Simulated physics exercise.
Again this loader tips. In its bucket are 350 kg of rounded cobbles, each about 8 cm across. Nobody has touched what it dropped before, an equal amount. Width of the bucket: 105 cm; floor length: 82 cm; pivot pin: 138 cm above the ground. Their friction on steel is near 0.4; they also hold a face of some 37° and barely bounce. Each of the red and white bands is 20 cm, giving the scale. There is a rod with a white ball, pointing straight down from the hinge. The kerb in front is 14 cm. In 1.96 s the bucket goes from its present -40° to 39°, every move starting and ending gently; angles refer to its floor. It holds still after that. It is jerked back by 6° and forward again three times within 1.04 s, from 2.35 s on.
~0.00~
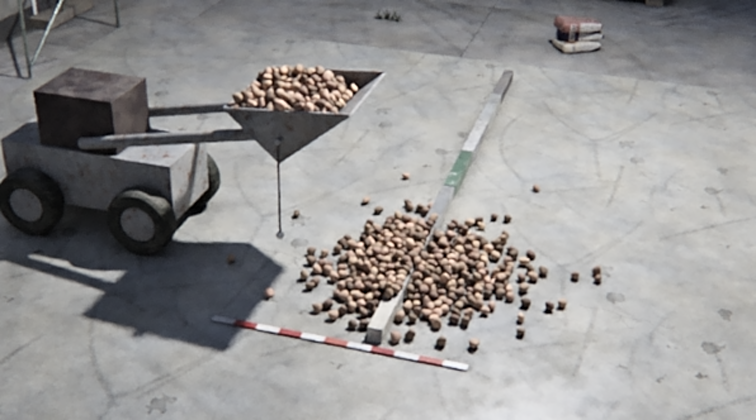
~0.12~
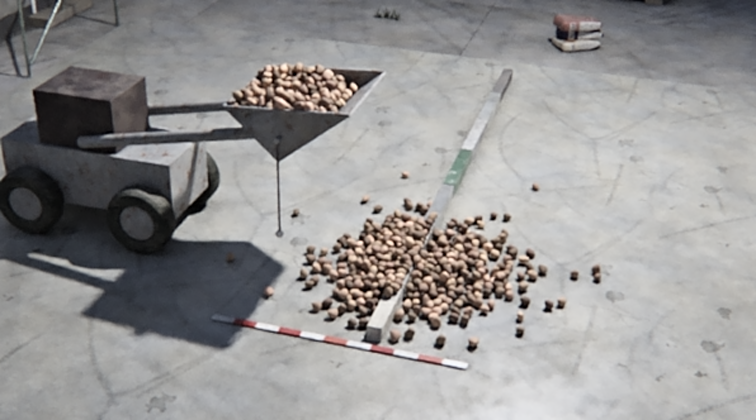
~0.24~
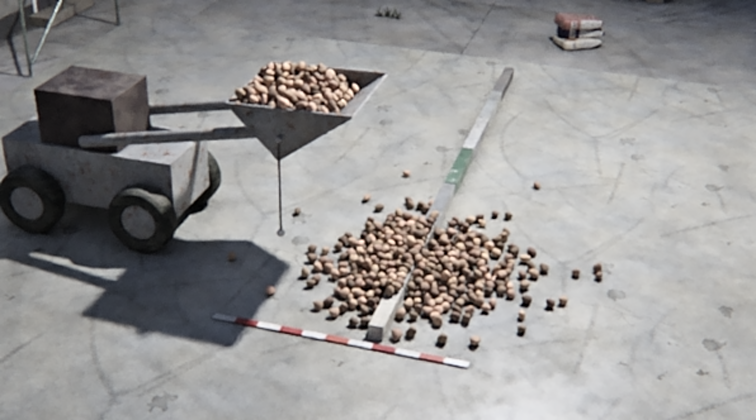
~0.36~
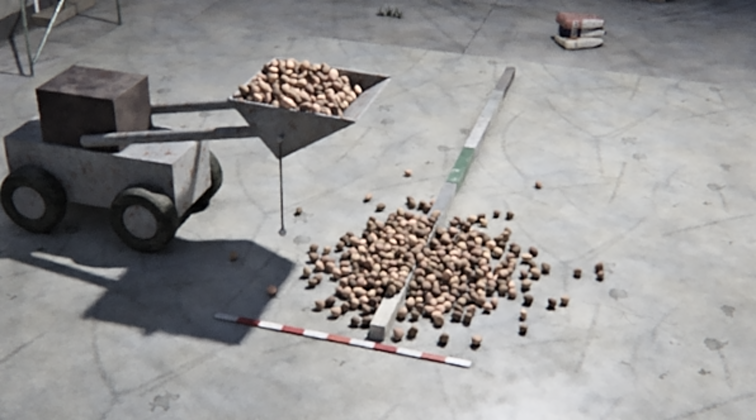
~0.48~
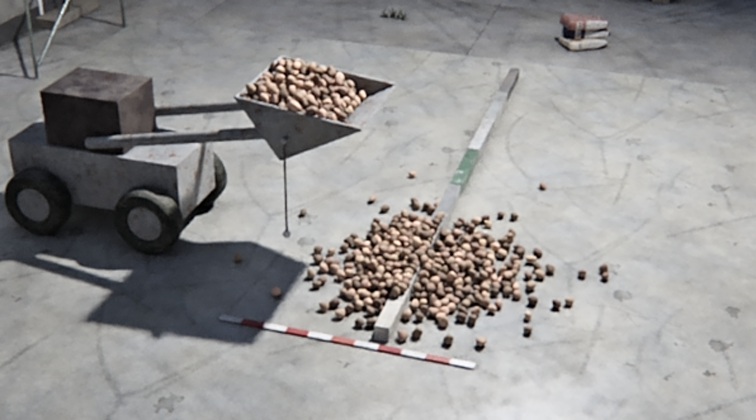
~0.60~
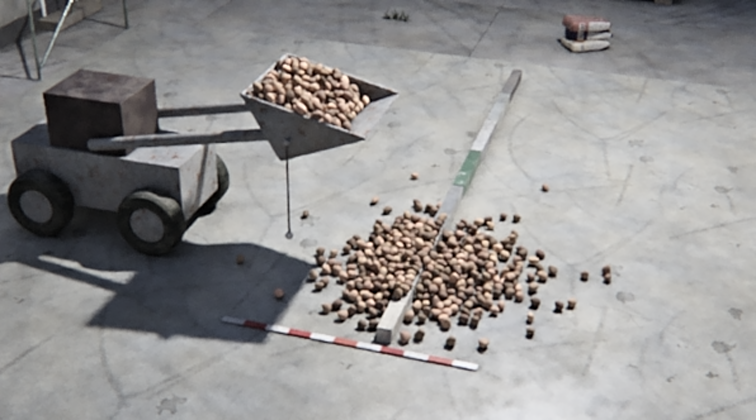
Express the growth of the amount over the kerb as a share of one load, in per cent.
Roughly 25 per cent of a load.
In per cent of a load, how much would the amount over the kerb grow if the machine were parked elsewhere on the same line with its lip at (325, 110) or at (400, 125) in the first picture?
First place: Roughly 5 %; second place: Roughly 95 %.
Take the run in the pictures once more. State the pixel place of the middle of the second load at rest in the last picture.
I'd point to about (397, 251).
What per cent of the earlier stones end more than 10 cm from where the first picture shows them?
Around 10 in a hundred.
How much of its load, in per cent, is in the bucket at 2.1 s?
Held: Around 25 % of the load.
After 1.5 s the floor is at 27°; in per cent of one load, 91 in the bucket, 62 on this side of the kerb, 48 over the kerb; the foremost stones are at (569, 291).
After 2.1 s the floor is at 39°; in per cent of one load, 23 in the bucket, 125 on this side of the kerb, 52 over the kerb; the foremost stones are at (569, 291).
After 3.8 s the floor is at 39°; in per cent of one load, 0 in the bucket, 128 on this side of the kerb, 73 over the kerb; the foremost stones are at (569, 291).
After 6.4 s the floor is at 39°; in per cent of one load, 0 in the bucket, 128 on this side of the kerb, 73 over the kerb; the foremost stones are at (569, 291). Net gain over the kerb, 25.
